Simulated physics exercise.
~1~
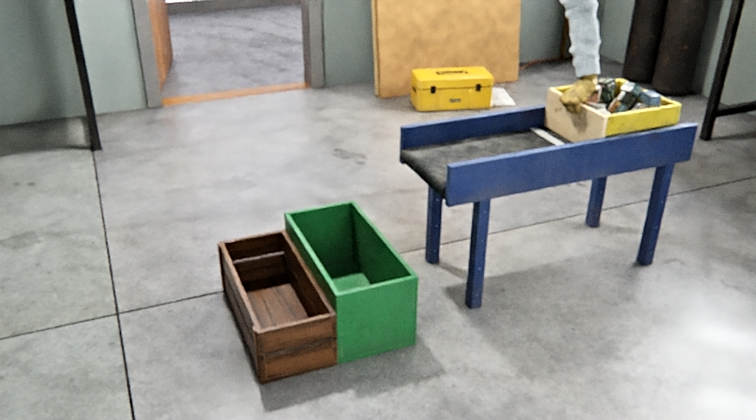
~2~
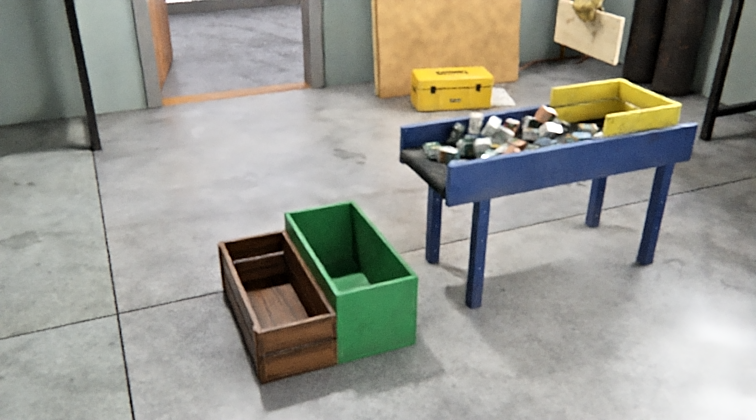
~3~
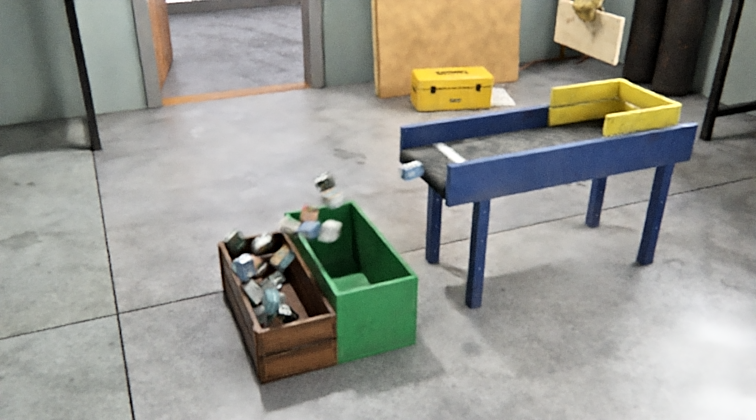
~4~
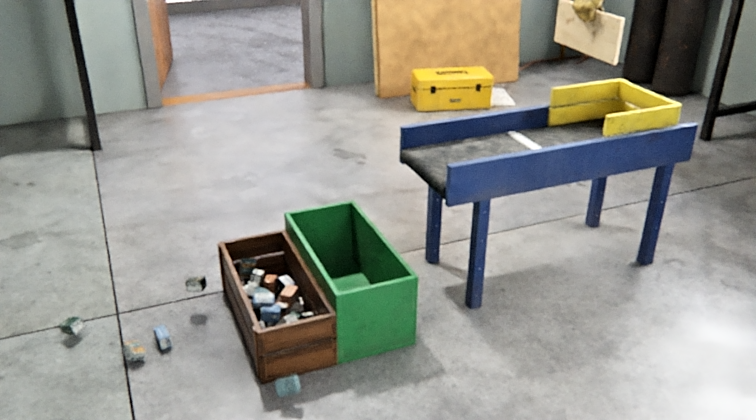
A pile of small cartons slid left along a blue-sided belt after the front panel of a yellow pen lifted, then flew off the end over a green tub, most landing in the wooden bin and a few on the floor beyond.
